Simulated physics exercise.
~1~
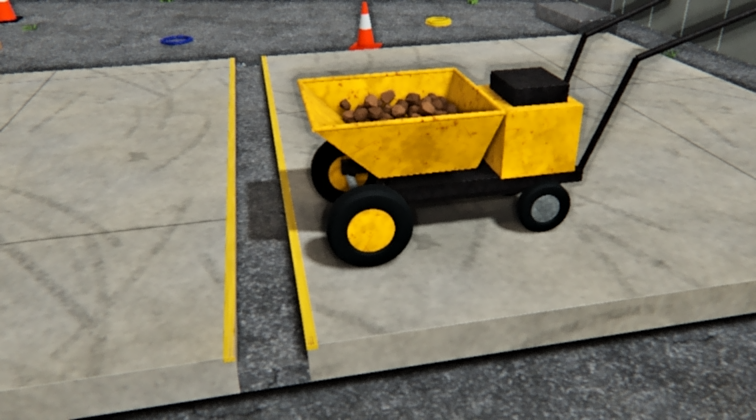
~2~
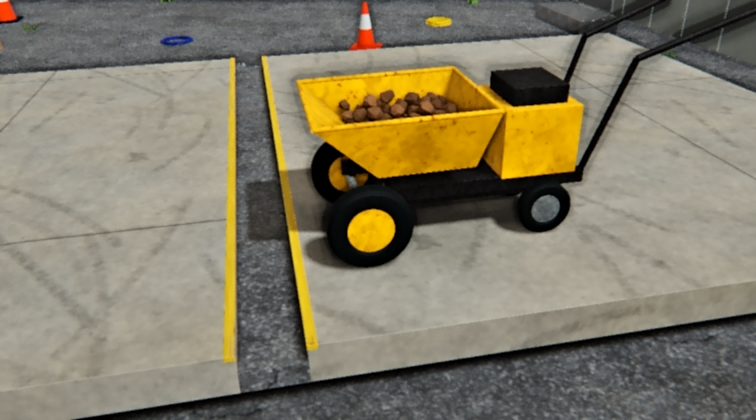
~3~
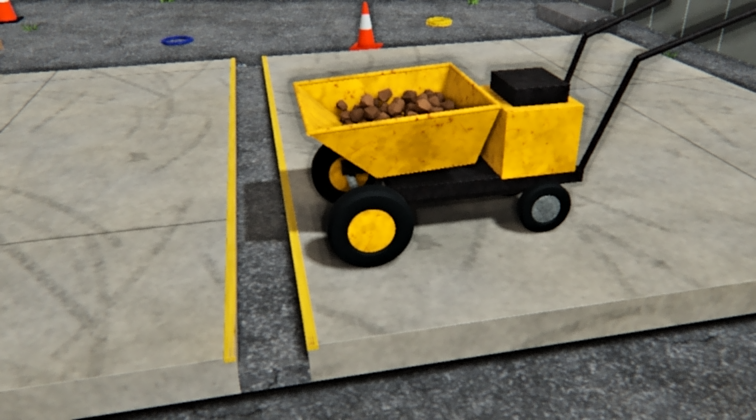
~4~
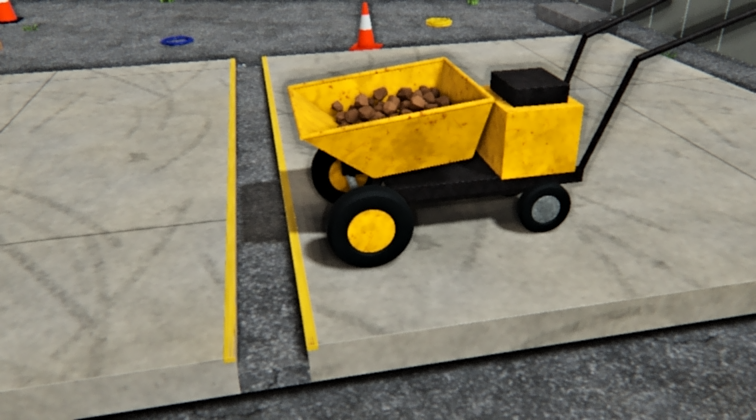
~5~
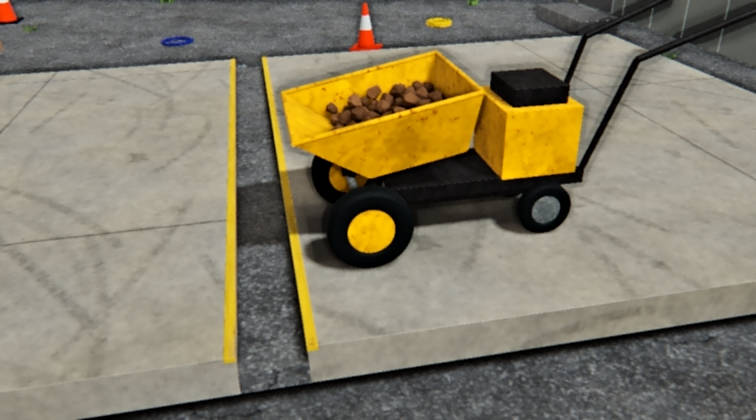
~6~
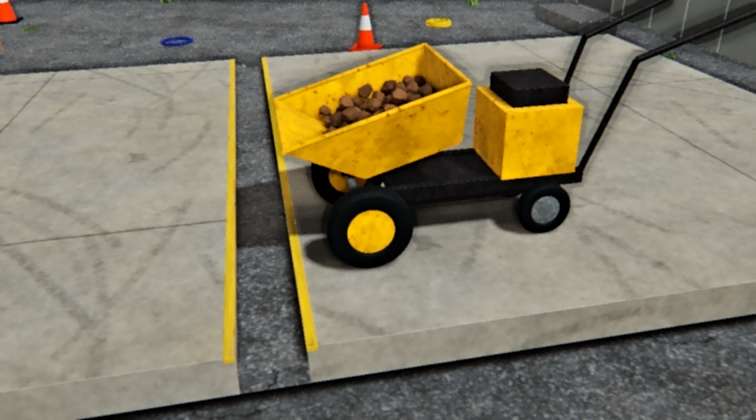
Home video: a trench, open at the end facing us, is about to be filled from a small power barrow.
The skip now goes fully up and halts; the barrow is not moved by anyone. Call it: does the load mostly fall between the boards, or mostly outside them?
It mostly falls outside them.
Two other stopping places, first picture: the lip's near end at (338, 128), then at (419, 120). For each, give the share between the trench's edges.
First try: 50 per cent; second try: 50 per cent.
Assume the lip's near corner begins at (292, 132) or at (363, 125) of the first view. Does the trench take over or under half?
Position 1 falls short of half; position 2 exceeds half.
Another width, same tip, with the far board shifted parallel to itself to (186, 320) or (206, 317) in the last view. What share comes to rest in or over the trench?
Close to 80 per cent in the first, close to 50 per cent in the second.
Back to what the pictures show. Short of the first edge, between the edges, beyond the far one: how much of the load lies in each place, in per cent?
Short 0, between 20, beyond 70.
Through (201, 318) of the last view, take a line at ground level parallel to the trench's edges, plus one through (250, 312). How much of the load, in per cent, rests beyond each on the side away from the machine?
About 60 and 80 %.
Just after the last frame, skip tipped steeply; every one in the skip.
A moment on, skip tipped right over; roughly half in the skip; about a tenth in or heaped over the trench; roughly half beyond it; just a few falling.
Further on, skip tipped right over; about a tenth in the skip; roughly a quarter in or heaped over the trench; roughly two thirds beyond it.
When it is over, skip tipped right over; about a tenth in the skip; roughly a quarter in or heaped over the trench; roughly two thirds beyond it.
